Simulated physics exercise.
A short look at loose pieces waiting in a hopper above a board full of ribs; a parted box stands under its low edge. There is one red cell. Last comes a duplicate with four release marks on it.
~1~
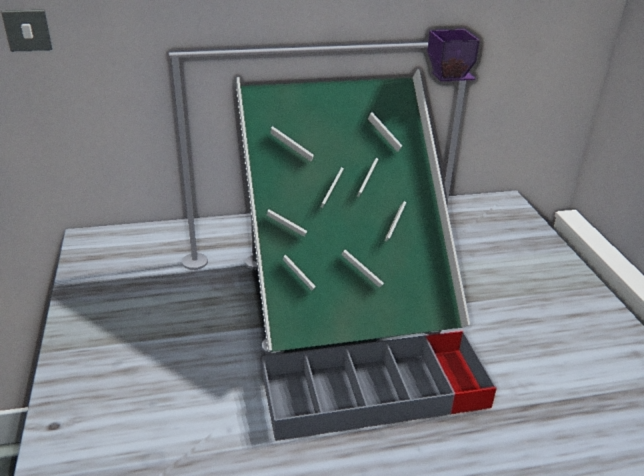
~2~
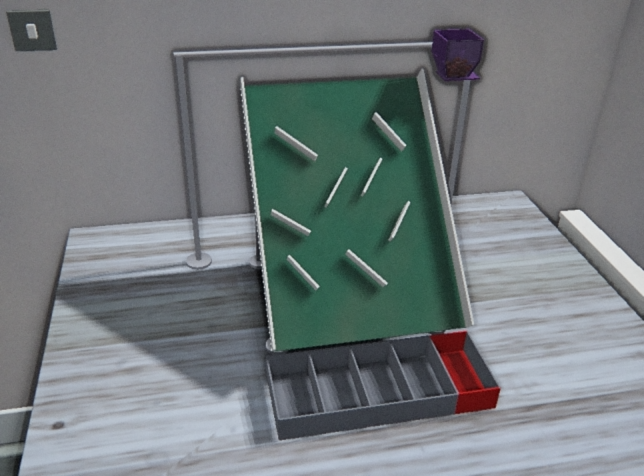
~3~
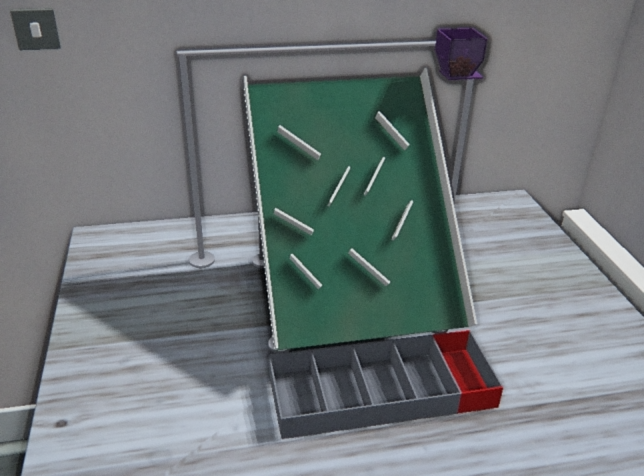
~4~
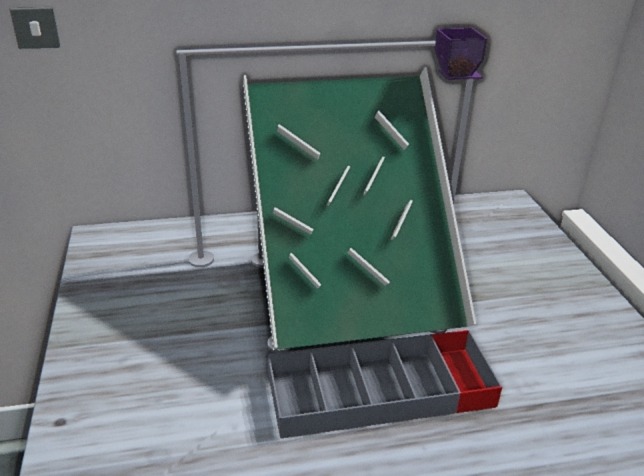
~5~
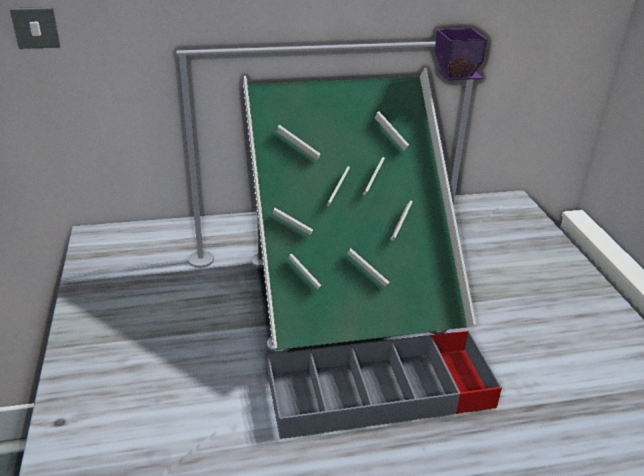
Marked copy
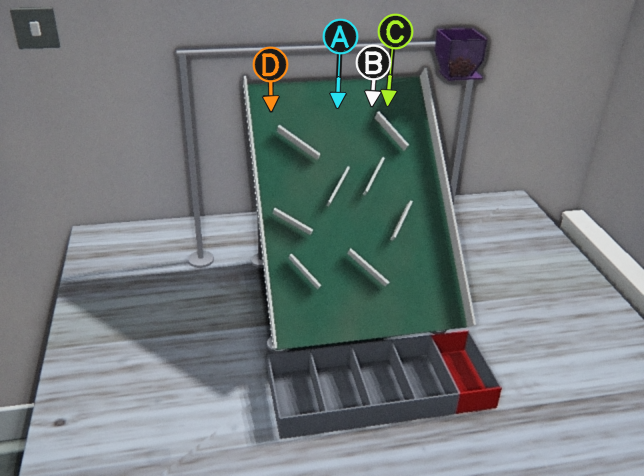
A green ribbed board slopes above a parted box with one red cell, nearly still.
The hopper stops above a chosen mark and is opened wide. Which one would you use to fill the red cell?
Mark C does it best.
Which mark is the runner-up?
Here it is mark B.
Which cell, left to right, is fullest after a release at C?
The fifth from the left.
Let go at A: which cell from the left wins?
The second from the left.
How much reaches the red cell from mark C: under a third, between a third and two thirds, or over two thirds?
Mark C gives over two thirds.
On the marked copy, mark A meets the board at (337, 102); mark B meets the board at (372, 100); mark C meets the board at (387, 99); mark D meets the board at (271, 105).
Choosing A, a small part in the red cell, nearly all in other cells, a stray few held on the board.
Choosing B, about half in the red cell, about half in other cells, a stray few held on the board, a stray few outside the box.
Choosing C, nearly all in the red cell, a small part in other cells.
Choosing D, none in the red cell, nearly all in other cells, a small part held on the board.
